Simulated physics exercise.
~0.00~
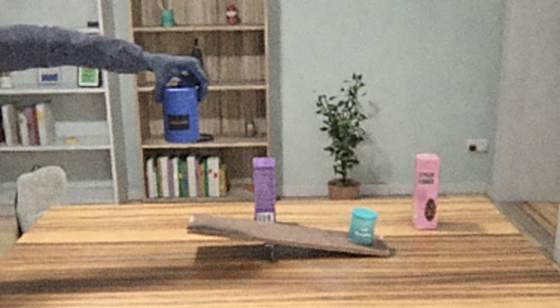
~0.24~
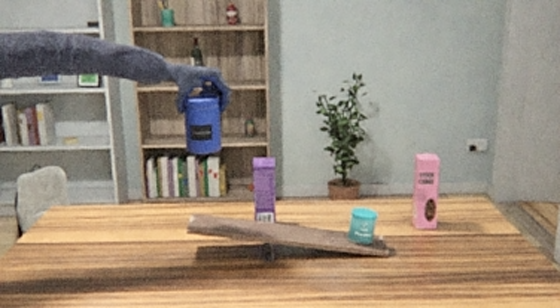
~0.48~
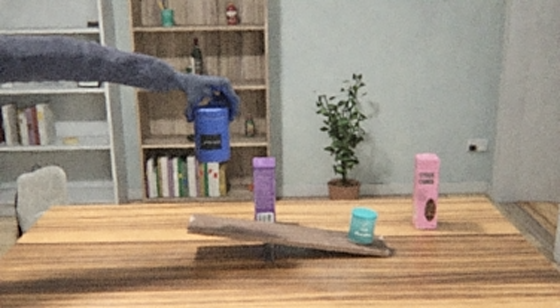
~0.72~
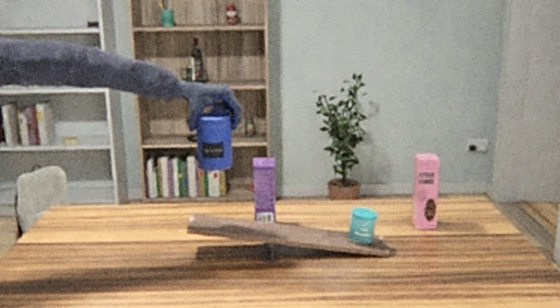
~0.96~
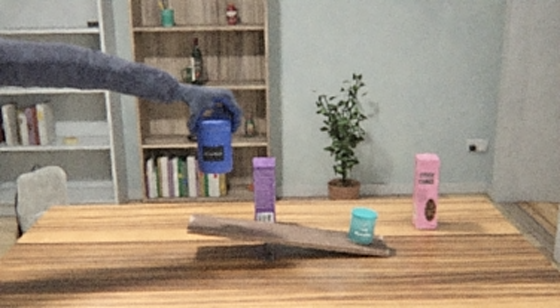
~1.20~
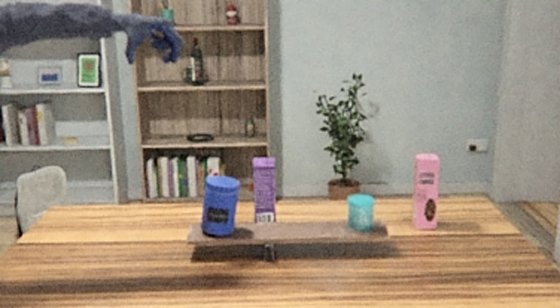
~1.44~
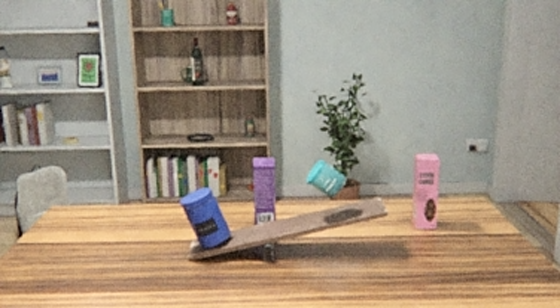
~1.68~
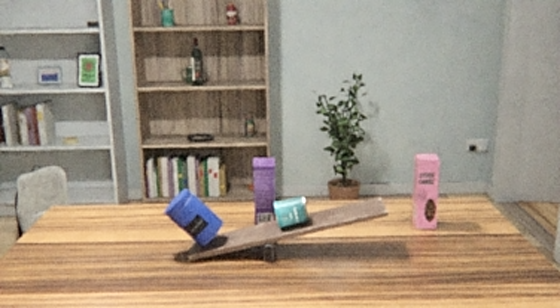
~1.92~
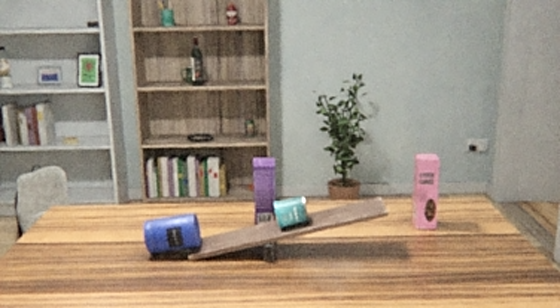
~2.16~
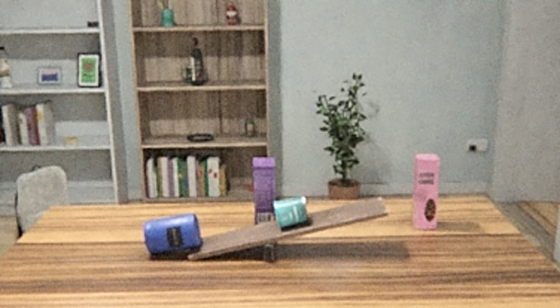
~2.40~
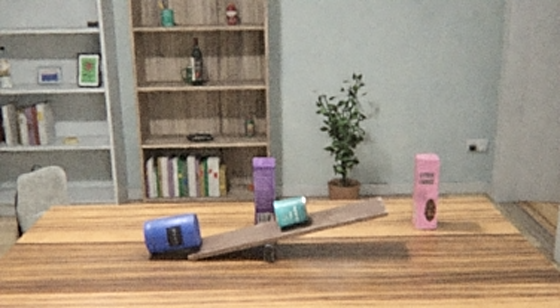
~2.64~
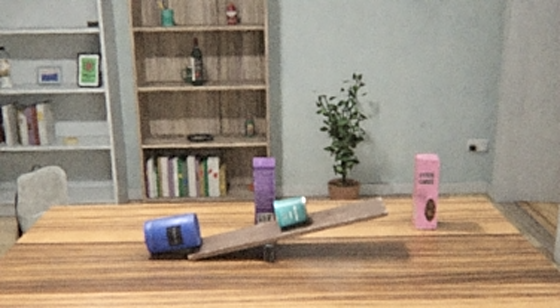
The clip opens on a wooden table where a brown plank rests as a see-saw, its right end down under a small turquoise tin, with a purple carton and a pink carton standing nearby. A gloved hand reaches in from the left, lowers a blue jar over the raised left end, then lets go and draws back. The plank swings over, its left end dropping and the turquoise tin flying up and leftward. The tin lands on its side near the plank's middle while the blue jar tips leftward and topples onto the table. Both lie still, the plank staying tilted down to the left and the cartons still upright.
